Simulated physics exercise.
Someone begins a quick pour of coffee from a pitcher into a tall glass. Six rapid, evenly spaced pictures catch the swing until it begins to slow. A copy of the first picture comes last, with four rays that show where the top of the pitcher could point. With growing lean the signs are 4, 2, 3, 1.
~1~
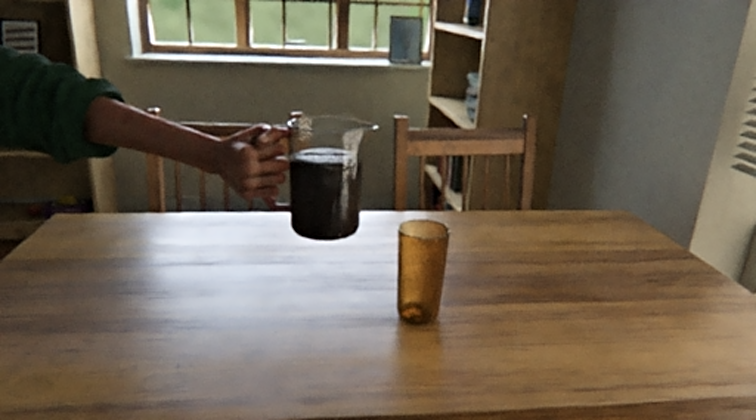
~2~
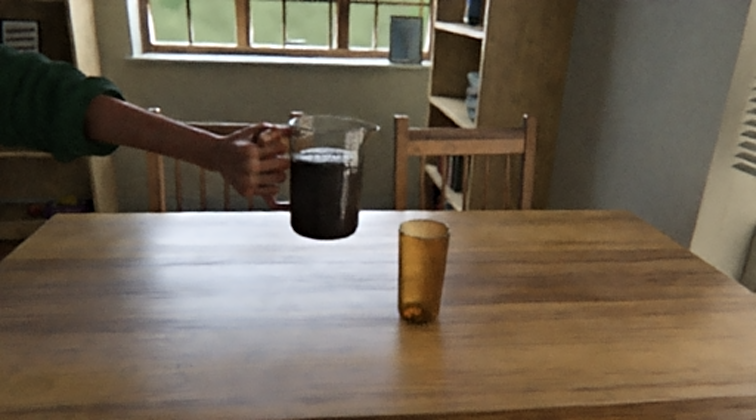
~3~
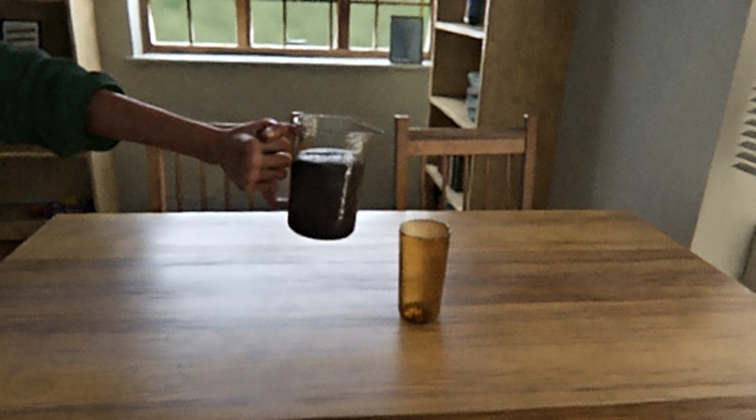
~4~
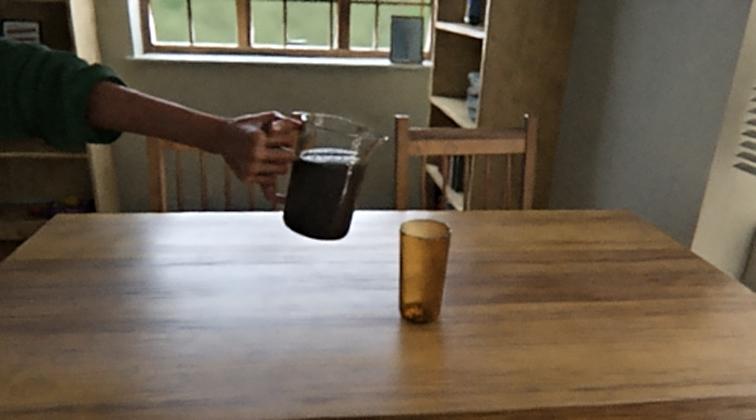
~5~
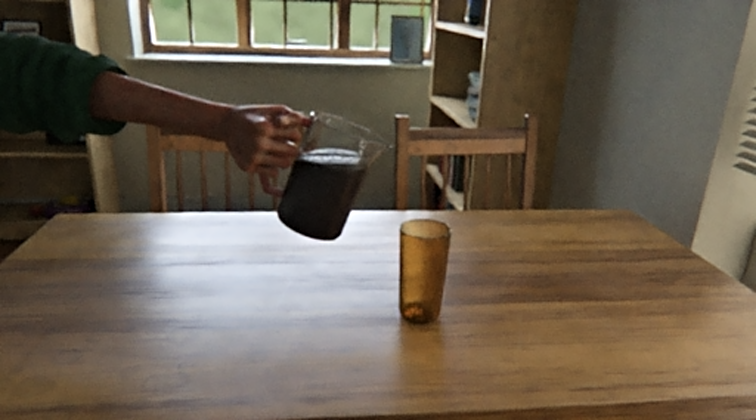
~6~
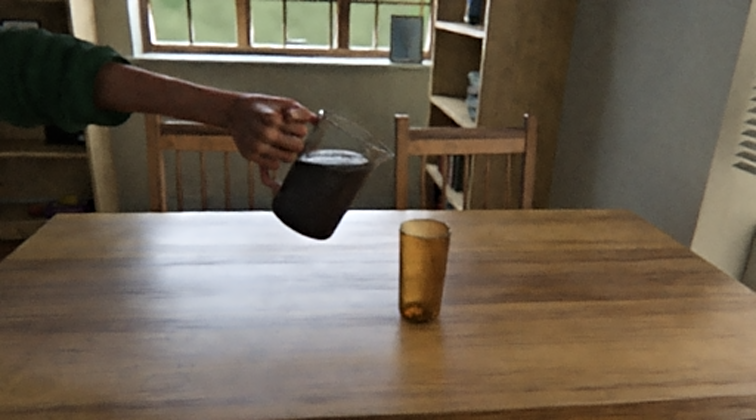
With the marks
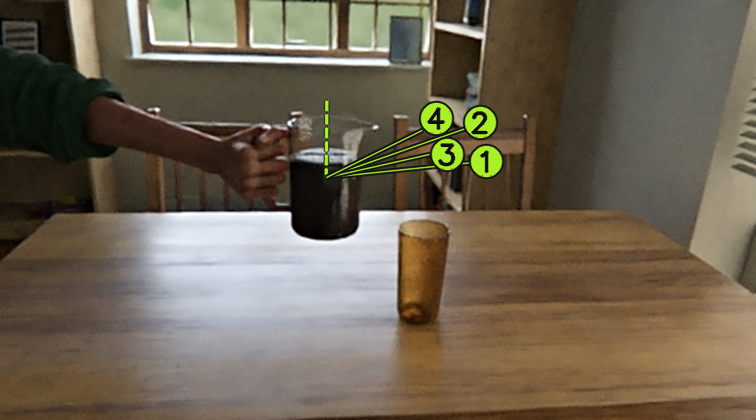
A room with a wooden table is seen from its near side, slightly above, with chairs, a window and shelves behind. An empty amber glass stands right of centre on the tabletop, and at left a hand from a dark green sleeve holds a clear pitcher of dark coffee by its handle. The hand steadily tilts the pitcher rightward, its lip dipping slightly, while no coffee leaves it and the camera stays practically still.
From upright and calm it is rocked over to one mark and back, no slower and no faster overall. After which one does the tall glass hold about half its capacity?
Line 2 does it best.
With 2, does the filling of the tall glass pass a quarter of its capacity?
Yes, clearly.
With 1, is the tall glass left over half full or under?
Over half.
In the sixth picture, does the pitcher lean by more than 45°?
No, it does not.
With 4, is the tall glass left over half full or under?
Under half.
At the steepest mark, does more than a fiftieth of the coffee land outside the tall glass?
Yes.
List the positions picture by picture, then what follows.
Upright, lip at (376, 127); rim of the tall glass round (424, 228); nothing has left yet.
Upright, lip at (378, 128); nothing has left yet.
Tipped about 6°, lip at (382, 132); nothing has left yet.
Tipped about 12°, lip at (387, 138); nothing has left yet.
Tipped about 20°, lip at (392, 146); nothing has left yet.
Tipped about 29°, lip at (395, 156); nothing has left yet.
On the marked copy, 1 at (469, 162); 2 at (464, 128); 3 at (429, 154); 4 at (422, 130).
If 1 is chosen, the tall glass ends with about 75 % of what it can hold; 8 % of the coffee is spilt.
If 2 is chosen, the tall glass ends with about 47 % of what it can hold.
If 3 is chosen, the tall glass ends with about 66 % of what it can hold.
If 4 is chosen, the tall glass ends with about 31 % of what it can hold.
